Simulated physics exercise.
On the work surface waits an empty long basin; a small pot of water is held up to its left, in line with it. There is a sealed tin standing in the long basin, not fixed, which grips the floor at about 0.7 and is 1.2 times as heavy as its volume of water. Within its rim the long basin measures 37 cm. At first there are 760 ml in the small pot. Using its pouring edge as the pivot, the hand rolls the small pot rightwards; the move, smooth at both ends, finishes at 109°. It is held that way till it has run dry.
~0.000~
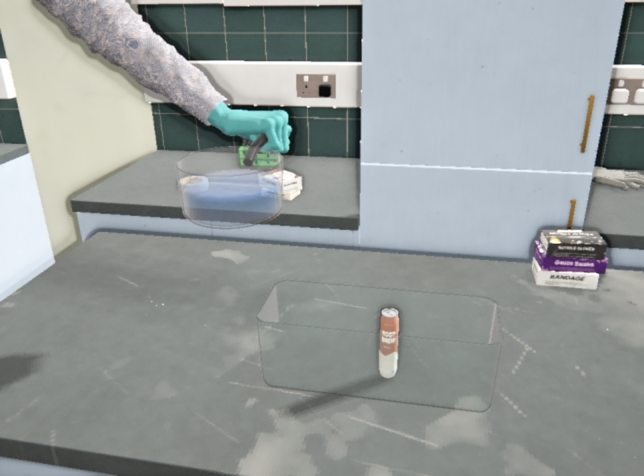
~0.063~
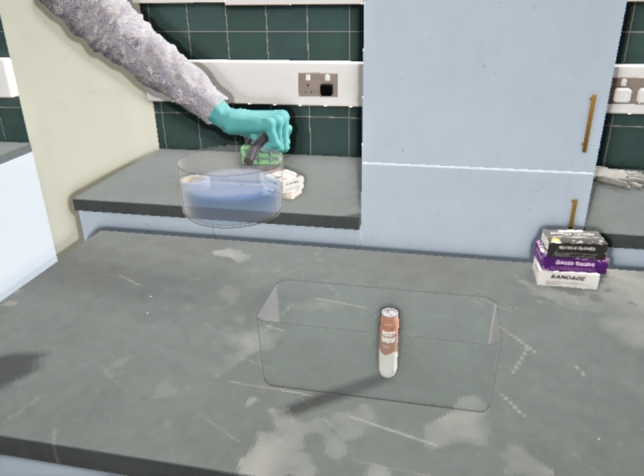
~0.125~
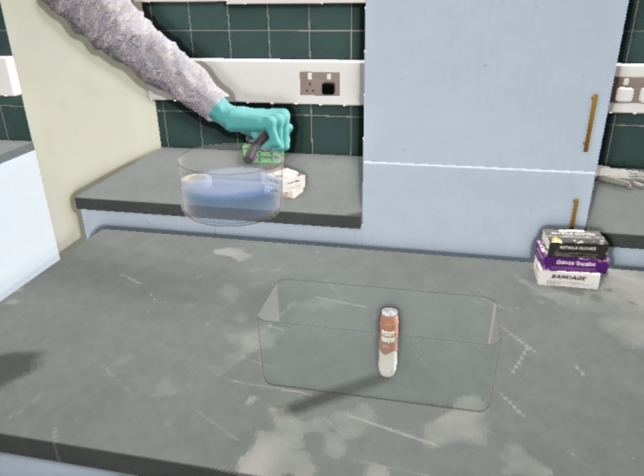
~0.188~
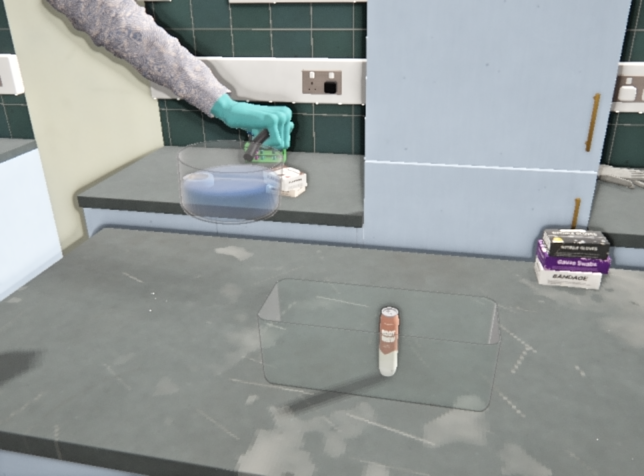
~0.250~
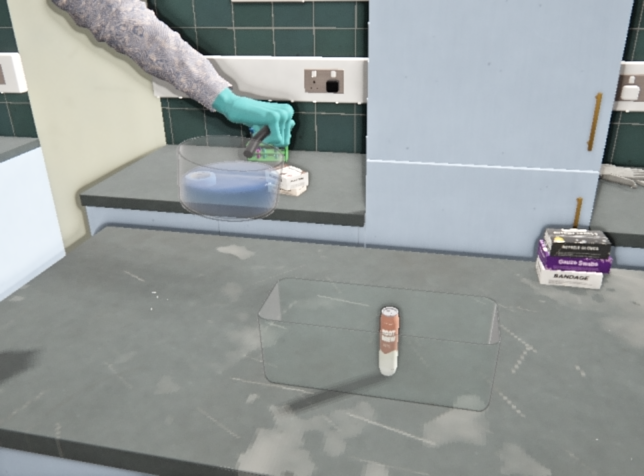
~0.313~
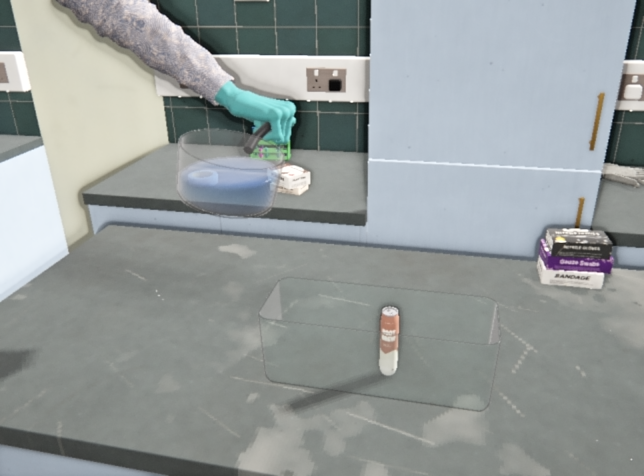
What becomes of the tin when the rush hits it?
It overbalances.
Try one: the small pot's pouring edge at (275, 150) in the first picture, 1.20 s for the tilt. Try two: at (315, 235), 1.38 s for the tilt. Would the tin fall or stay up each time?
The tin overturns the first time and overturns the second time.
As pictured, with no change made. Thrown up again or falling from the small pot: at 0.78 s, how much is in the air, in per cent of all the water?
Roughly 28 %.
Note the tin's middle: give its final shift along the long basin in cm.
Looks like roughly 9.0 cm in total.
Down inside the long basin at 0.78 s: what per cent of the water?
Near 1 in a hundred.
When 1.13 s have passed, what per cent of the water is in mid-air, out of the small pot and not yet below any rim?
About 30 % of the total.
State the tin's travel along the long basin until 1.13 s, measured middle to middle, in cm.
Around 0 centimetres.
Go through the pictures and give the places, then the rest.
In the first frame, it leans 0°; its right rim is at (280, 164); the water meets the walls at (187, 180) and (280, 185); the long basin's rim runs from (266, 300) to (500, 321); the tin's top is at (390, 316).
In the second frame, it leans 1°; its right rim is at (280, 164); the water meets the walls at (188, 180) and (280, 185).
In the third frame, it leans 2°; its right rim is at (280, 164); the water meets the walls at (188, 179) and (280, 183).
In the fourth frame, it leans 5°; its right rim is at (281, 164); the water meets the walls at (188, 176) and (280, 181).
In the fifth frame, it leans 9°; its right rim is at (281, 164); the water meets the walls at (187, 172) and (279, 177).
In the sixth frame, it leans 13°; its right rim is at (282, 164); the water meets the walls at (185, 167) and (278, 174).
Then, 0.78 s in, the tilt is 66° and 71 per cent is still to pour; the tin stands where it began.
Then, 1.13 s in, the tilt is 100° and 14 per cent is still to pour; the tin stands where it began.
Then, 1.49 s in, the tilt is 109° and 0 per cent is still to pour; the tin leans 32°.
Then, 1.88 s in, the tilt is 109° and 0 per cent is still to pour; the tin lies on its side.
Finally, the tin lies on its side.
